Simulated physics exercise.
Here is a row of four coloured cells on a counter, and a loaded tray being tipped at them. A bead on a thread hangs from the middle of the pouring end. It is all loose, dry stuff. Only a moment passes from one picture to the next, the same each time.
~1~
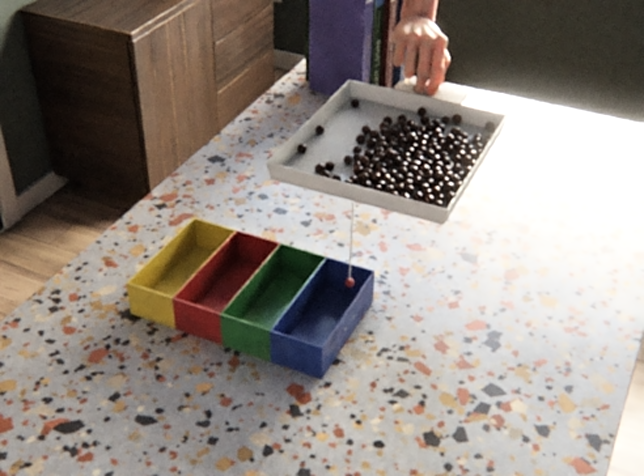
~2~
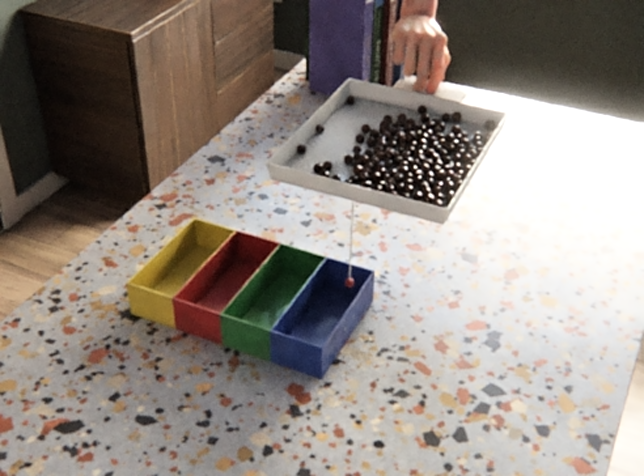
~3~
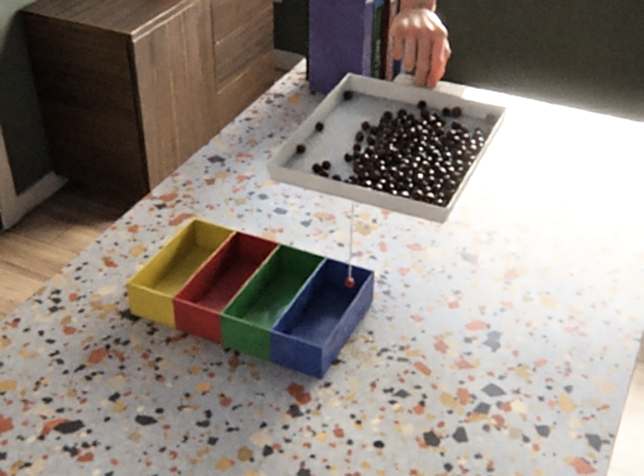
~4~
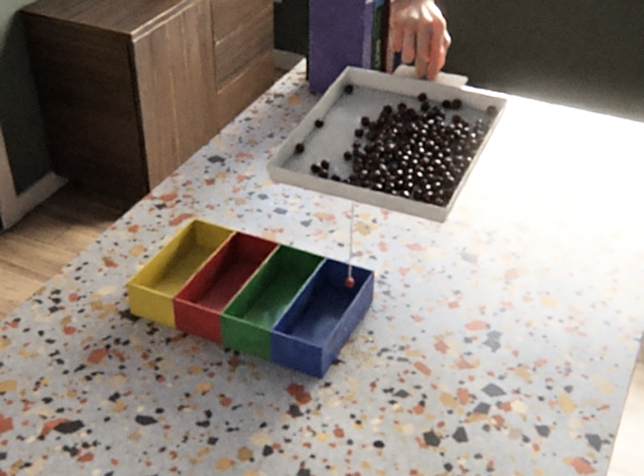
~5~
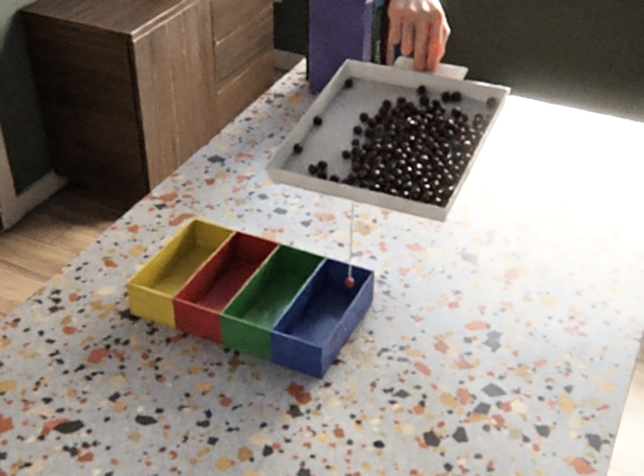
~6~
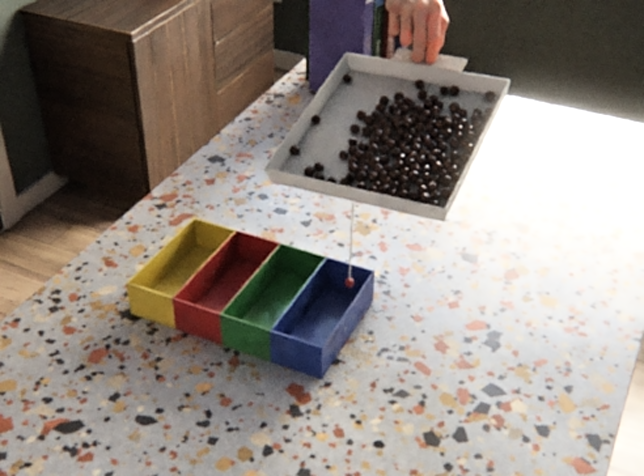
We see a hand holding a pale tray of dark chocolate balls above yellow, red, green and blue cells on a speckled counter; the hand gradually raises the tray's far side, and the balls begin shifting slightly inside.
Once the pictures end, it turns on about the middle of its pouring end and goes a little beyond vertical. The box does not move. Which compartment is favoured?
Fullest: The green cell.
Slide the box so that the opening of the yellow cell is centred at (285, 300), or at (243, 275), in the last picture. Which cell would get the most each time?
One: That yellow cell. Two: The red cell.
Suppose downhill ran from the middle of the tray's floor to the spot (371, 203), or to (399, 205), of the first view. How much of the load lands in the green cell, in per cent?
In turn 0 and 0 in a hundred.
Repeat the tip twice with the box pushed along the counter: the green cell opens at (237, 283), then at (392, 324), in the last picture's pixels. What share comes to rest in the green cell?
Near 20 % and 10 %.
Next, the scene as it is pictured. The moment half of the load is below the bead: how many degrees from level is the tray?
Near 90 degrees.
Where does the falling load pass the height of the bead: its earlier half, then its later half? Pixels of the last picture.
At about (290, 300), then at (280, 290).
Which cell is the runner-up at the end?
Second comes blue.
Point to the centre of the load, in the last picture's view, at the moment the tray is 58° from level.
Roughly at (362, 155).
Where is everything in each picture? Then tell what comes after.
Corners of the pouring end at (271, 162) and (445, 207), level; middle of the load at (406, 157), chocolate balls; bead on its thread at (350, 283); yellow cell at (151, 303); red cell at (198, 318); green cell at (246, 334); blue cell at (296, 351), in the first picture.
Corners of the pouring end at (271, 162) and (445, 207), level; middle of the load at (406, 156), in the second picture.
Corners of the pouring end at (270, 163) and (445, 207), tipped barely, lowest at the left corner; middle of the load at (406, 154), in the third picture.
Corners of the pouring end at (270, 164) and (444, 206), tipped a little, lowest at the left corner; middle of the load at (406, 150), in the fourth picture.
Corners of the pouring end at (269, 165) and (444, 206), tipped a little, lowest at the left corner; middle of the load at (405, 147), a small part on the move, in the fifth picture.
Corners of the pouring end at (268, 167) and (443, 206), tipped a little, lowest at the left corner; middle of the load at (402, 145), most on the move; yellow cell at (151, 303); red cell at (198, 318); green cell at (246, 334); blue cell at (296, 351), in the sixth picture.
Soon after the last picture, tray tipped steeply; all on the tray.
A little later, tray tipped right over; a small part on the tray; about a third in the green cell; about a quarter in the blue cell; a small part in the red cell; a stray few in the yellow cell; about a quarter falling or outside the box.
Later still, tray tipped past a quarter turn; about half in the green cell; about a third in the blue cell; a small part in the red cell; a stray few in the yellow cell; about a quarter falling or outside the box.
By the end, tray tipped past a quarter turn; about half in the green cell; about a third in the blue cell; a small part in the red cell; a stray few in the yellow cell; about a quarter outside the box.
